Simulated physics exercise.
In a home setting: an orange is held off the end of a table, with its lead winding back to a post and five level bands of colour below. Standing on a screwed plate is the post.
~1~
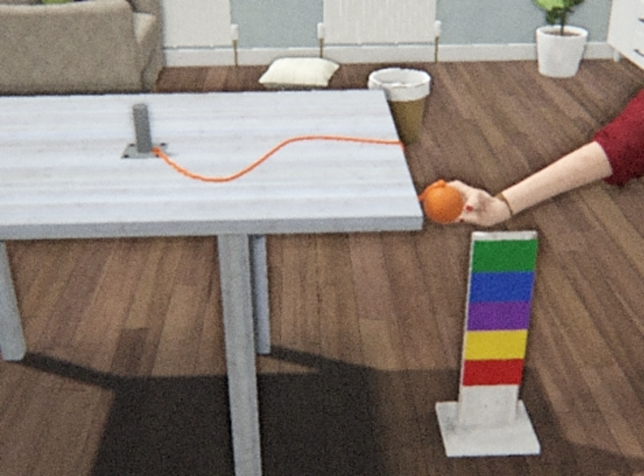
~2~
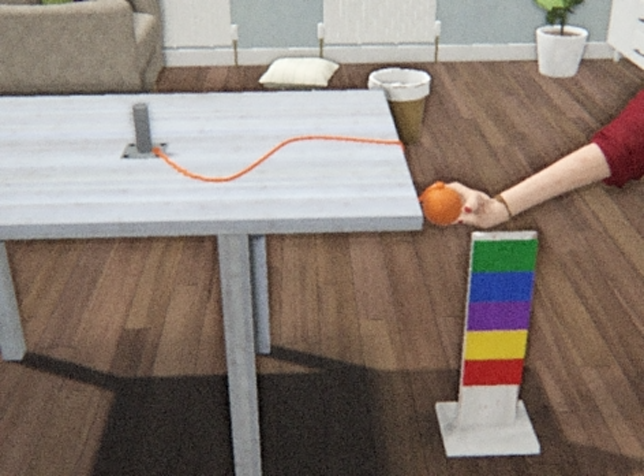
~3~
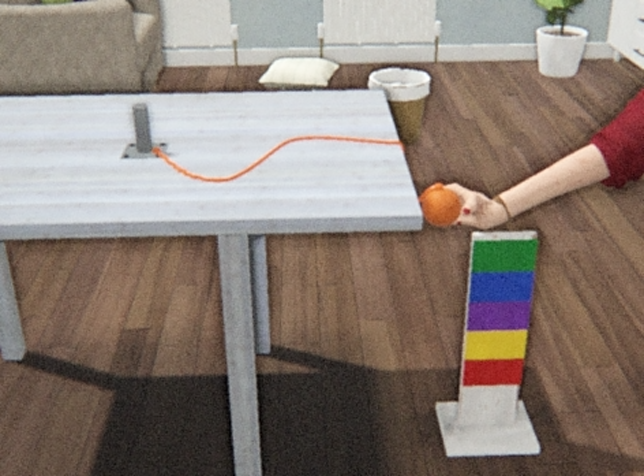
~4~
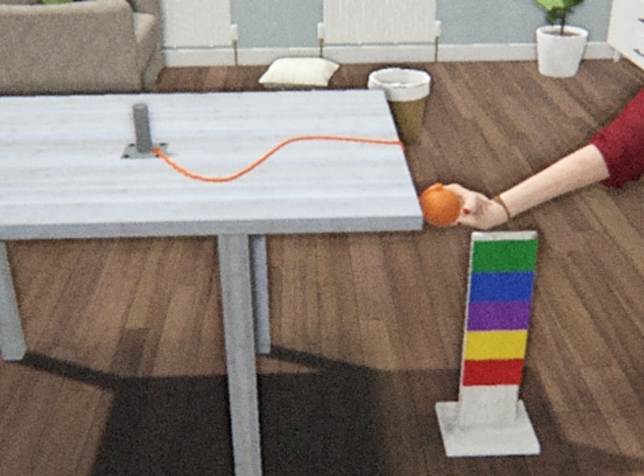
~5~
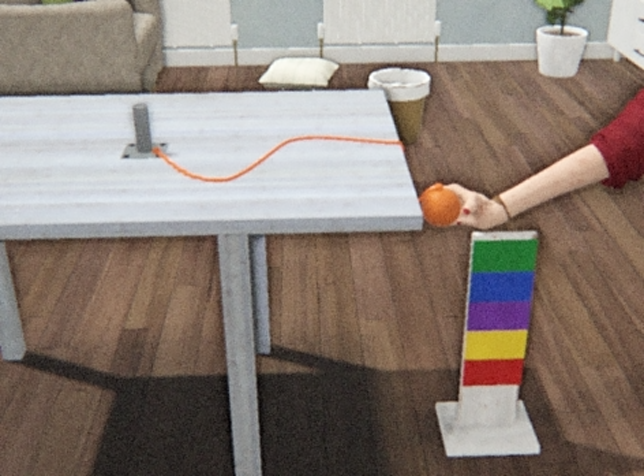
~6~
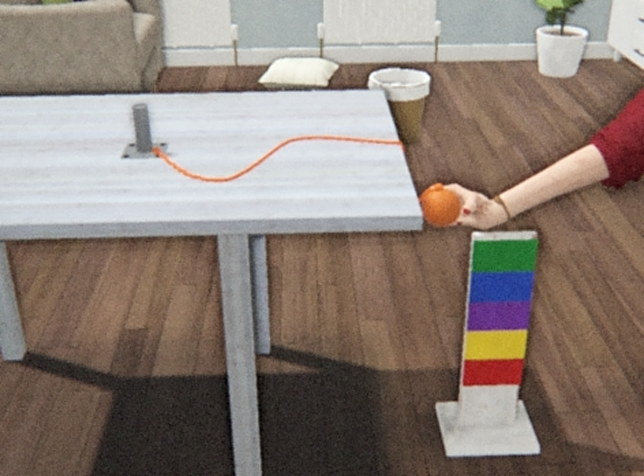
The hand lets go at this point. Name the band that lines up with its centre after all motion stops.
Yellow.
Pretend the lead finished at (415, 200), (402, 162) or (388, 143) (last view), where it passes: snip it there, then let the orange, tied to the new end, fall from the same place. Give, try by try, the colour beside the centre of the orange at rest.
Results, first to last: Purple; blue; green.
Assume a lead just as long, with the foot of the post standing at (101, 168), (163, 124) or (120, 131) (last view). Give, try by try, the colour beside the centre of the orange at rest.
Result 1: Purple. Result 2: Yellow. Result 3: Purple.
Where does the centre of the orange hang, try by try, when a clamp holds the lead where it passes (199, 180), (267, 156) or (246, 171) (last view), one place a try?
Roughly (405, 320), (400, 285) and (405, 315).
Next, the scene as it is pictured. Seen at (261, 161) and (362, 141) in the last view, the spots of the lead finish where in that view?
The first finishes about (333, 155) and the second about (404, 222).
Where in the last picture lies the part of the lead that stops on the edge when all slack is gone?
Approximately at (300, 139) in the final frame.
Soon after, orange near (400, 325); level with purple.
After that, orange near (405, 350); level with yellow.
In the end, orange near (397, 352); level with yellow. Its centre hangs level with the yellow band.
